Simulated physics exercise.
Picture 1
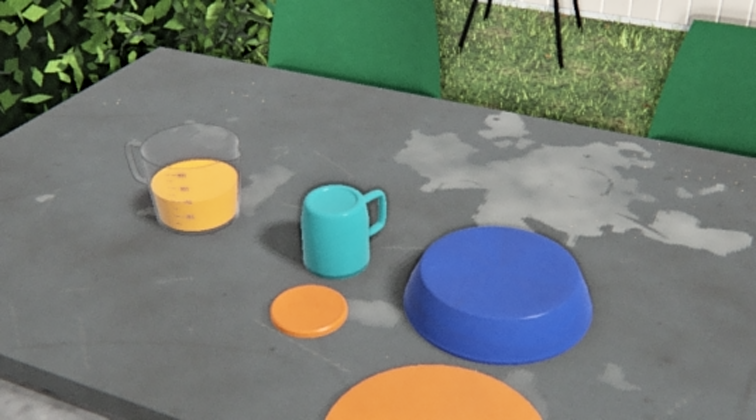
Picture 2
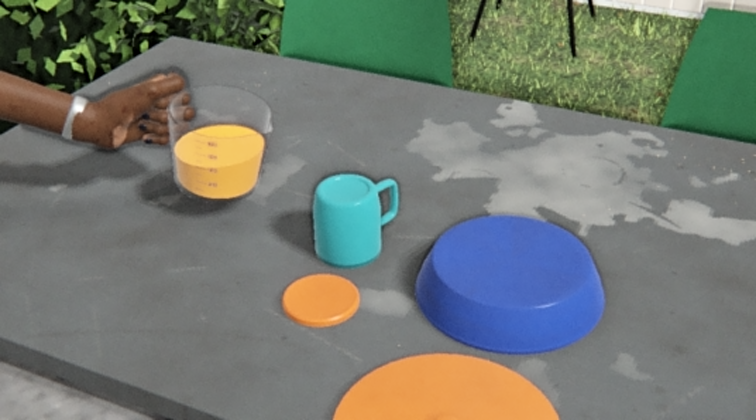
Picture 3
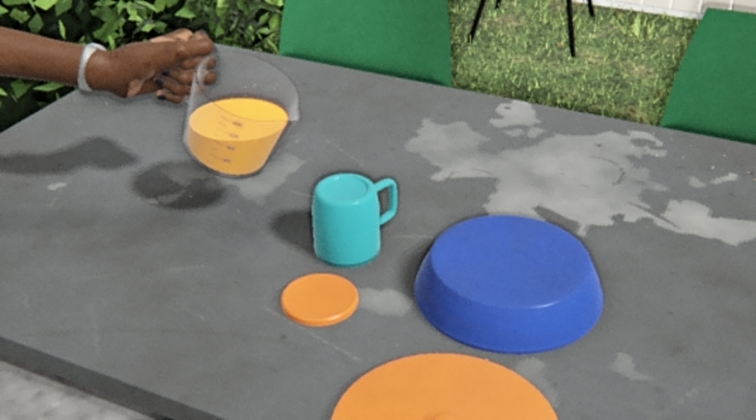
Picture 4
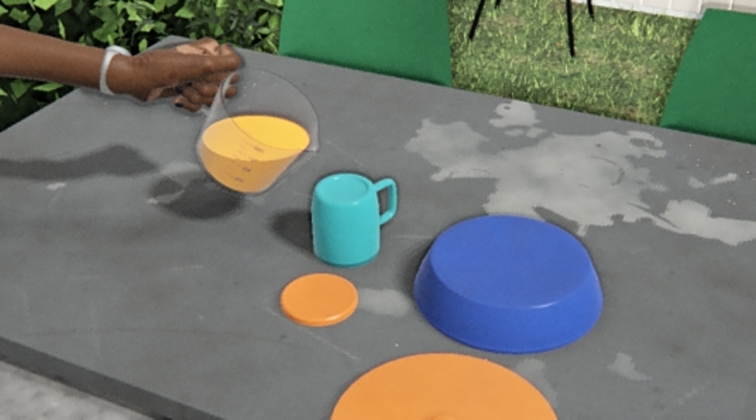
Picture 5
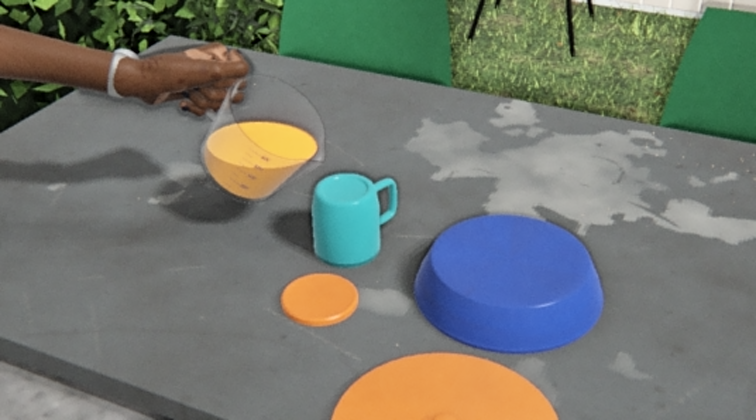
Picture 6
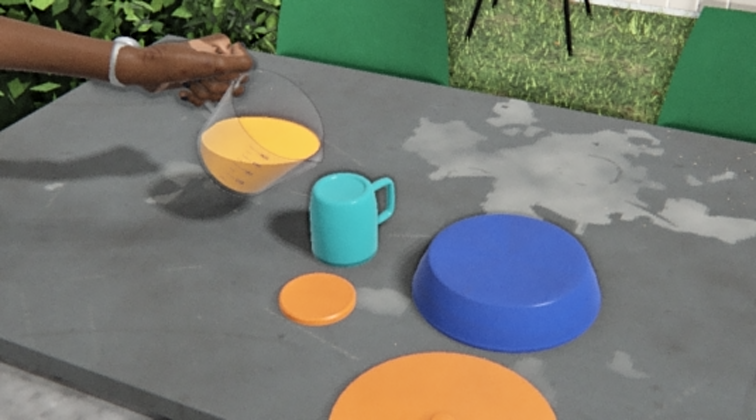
A hand lifts a clear jug of orange liquid and tilts it toward a teal mug.
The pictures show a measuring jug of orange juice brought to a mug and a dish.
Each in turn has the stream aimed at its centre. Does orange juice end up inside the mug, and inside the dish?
The mug does not; the dish does not.
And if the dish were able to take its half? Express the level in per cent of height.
It comes up to roughly 20 per cent of the height.
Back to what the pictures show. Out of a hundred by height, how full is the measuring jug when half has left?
Level: Near 25 in a hundred.
Soon after, it runs off the upturned base of the mug.
Later, it runs off the upturned base of the dish.
In the end, the mug is empty, in a puddle; the dish is empty, in a puddle.
